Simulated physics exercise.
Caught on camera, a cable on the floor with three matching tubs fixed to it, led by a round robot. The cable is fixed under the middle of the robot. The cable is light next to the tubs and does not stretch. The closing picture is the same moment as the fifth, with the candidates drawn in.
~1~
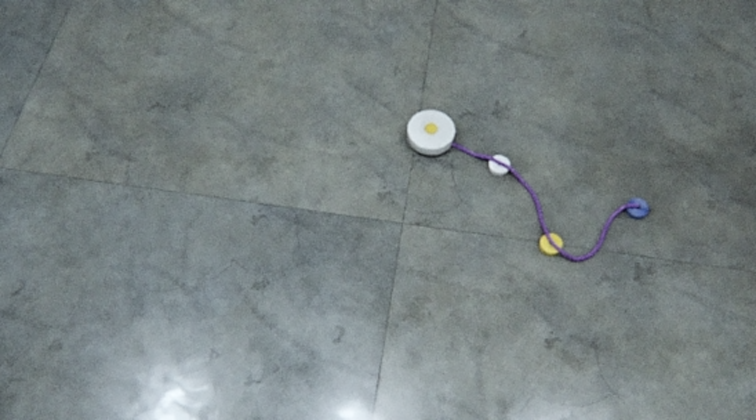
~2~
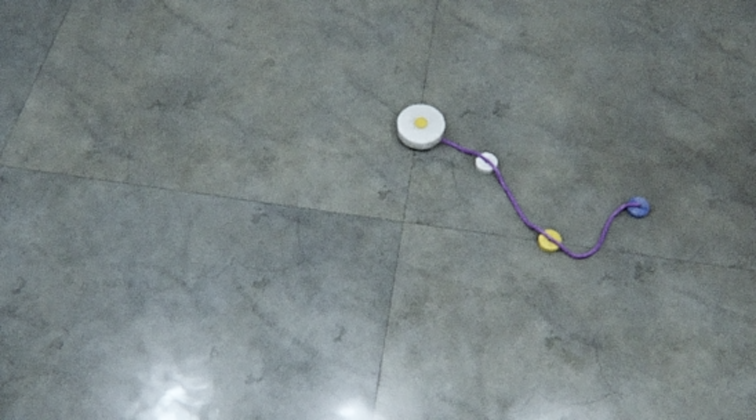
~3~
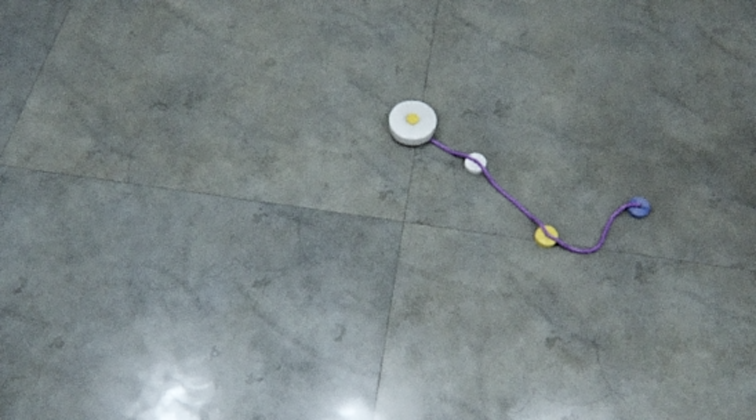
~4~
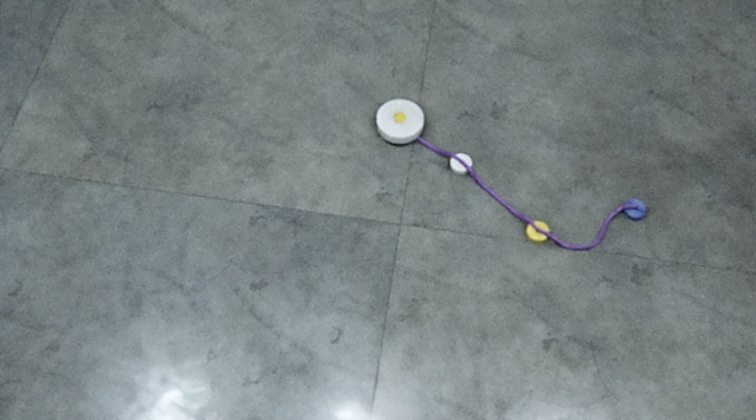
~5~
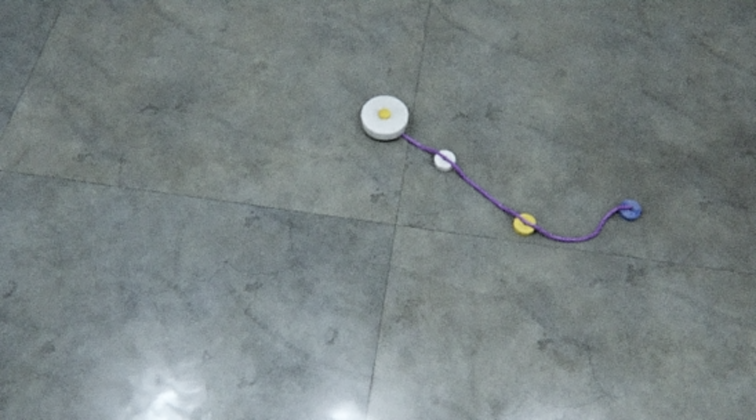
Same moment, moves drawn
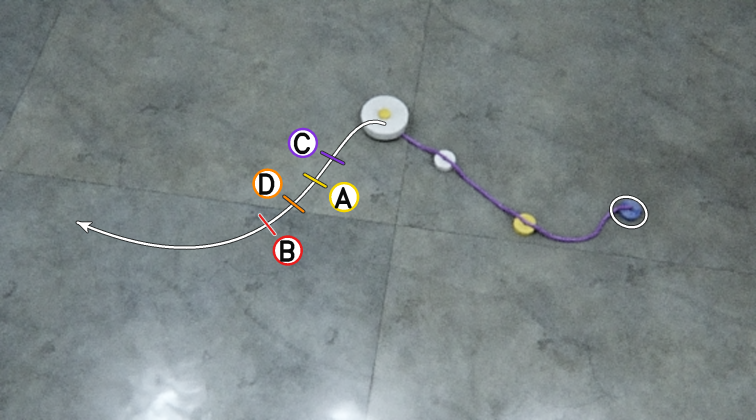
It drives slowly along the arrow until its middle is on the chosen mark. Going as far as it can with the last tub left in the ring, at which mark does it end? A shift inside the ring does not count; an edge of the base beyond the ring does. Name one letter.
All is well up to C.
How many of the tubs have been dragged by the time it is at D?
By then, three.
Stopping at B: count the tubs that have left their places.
Three.
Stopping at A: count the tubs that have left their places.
Three.
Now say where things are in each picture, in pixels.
In the first picture, white tub (499, 165); robot (431, 134); blue tub (637, 208).
In the second picture, robot (421, 128); yellow tub (550, 240); white tub (486, 163); blue tub (638, 207).
In the third picture, robot (412, 124); yellow tub (546, 236); white tub (475, 163); blue tub (639, 207).
In the fourth picture, robot (400, 122); yellow tub (538, 232); white tub (461, 163); blue tub (635, 209).
In the fifth picture, robot (385, 119); yellow tub (525, 224); white tub (445, 160); blue tub (630, 210).
On the marked copy, A at (315, 181); B at (267, 225); C at (333, 158); D at (294, 204); the ring at (629, 212); the route from (384, 124) via (260, 229) to (78, 222).
Following C. Soon after the start, robot (361, 121); blue tub (630, 210); yellow tub (511, 212); white tub (428, 153).
Later, robot (344, 138); blue tub (629, 210); yellow tub (507, 206); white tub (418, 154).
In the end, robot (332, 153); blue tub (627, 210); yellow tub (504, 201); white tub (408, 160); the ringed tub at the far end is still in its ring.
As for the rest, A drags the last tub to (618, 210); B drags the last tub to (573, 205); D drags the last tub to (599, 208).
